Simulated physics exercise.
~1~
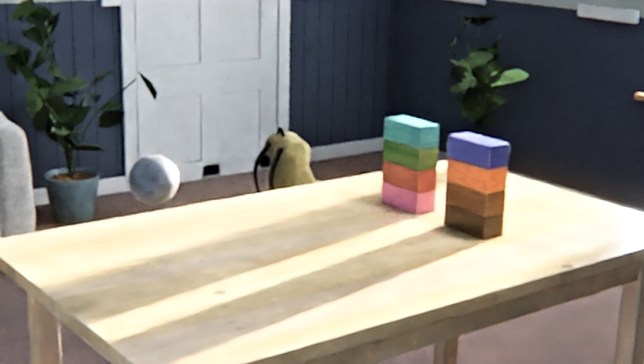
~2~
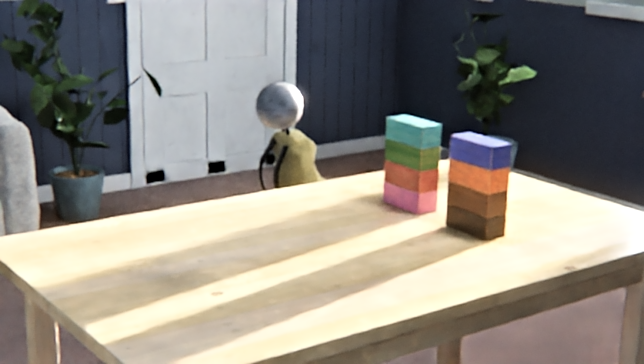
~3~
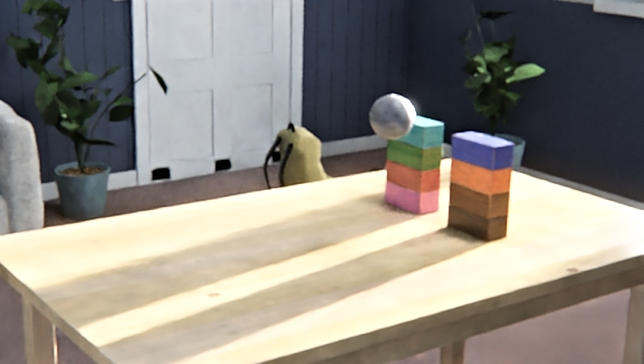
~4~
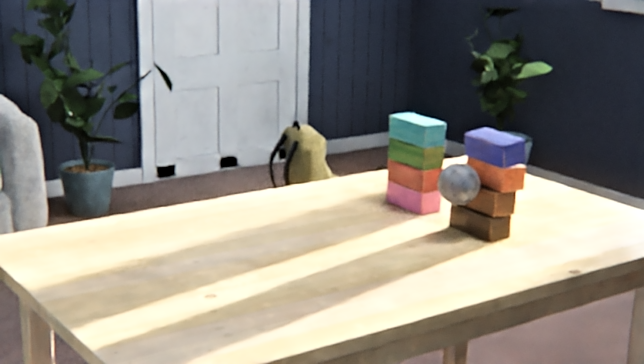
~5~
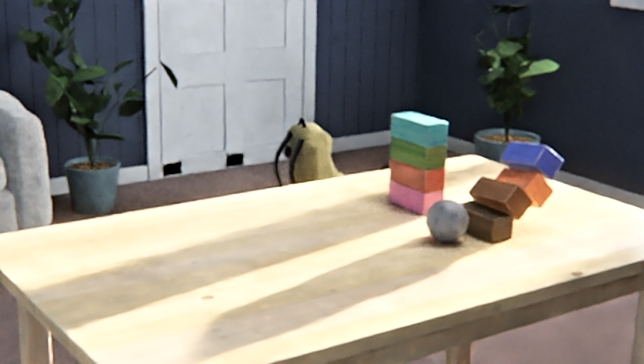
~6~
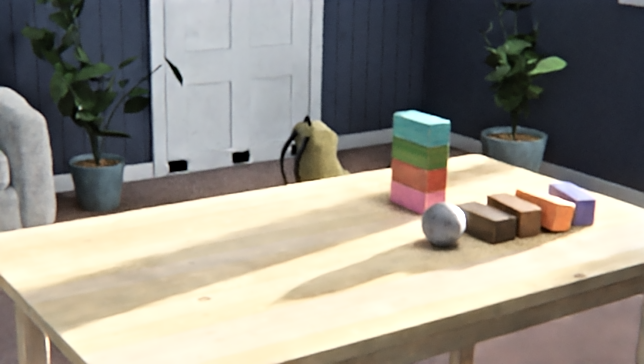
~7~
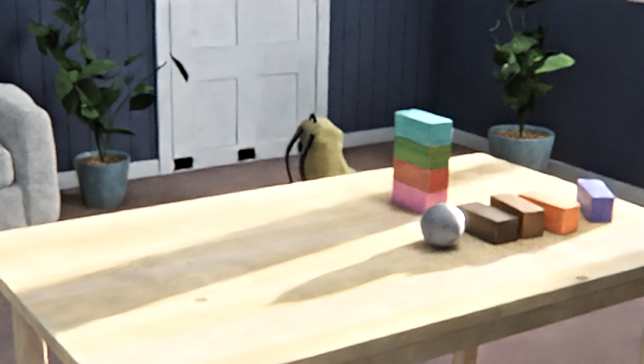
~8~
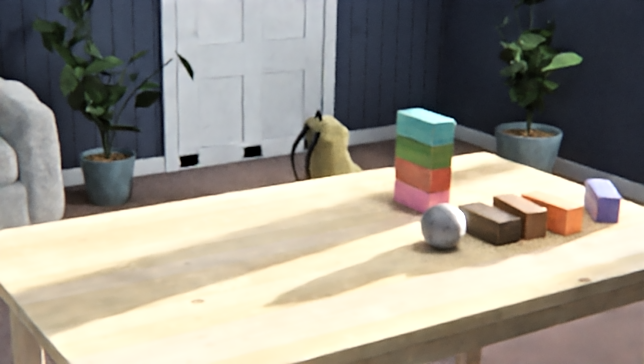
Two stacks of four coloured blocks stand near the right end of a pale wooden table, seen from slightly above in a room with dark blue walls, a white door and potted plants. The left stack is turquoise, green, red and pink; the right is blue and orange over brown and darker blocks. A grey ball flies in from the left, rises, passes the left stack and hits the right one. The blue, orange and brown blocks tip and tumble rightward. They end toppled in a row beside the bottom block, the ball resting nearby and the left stack still standing.
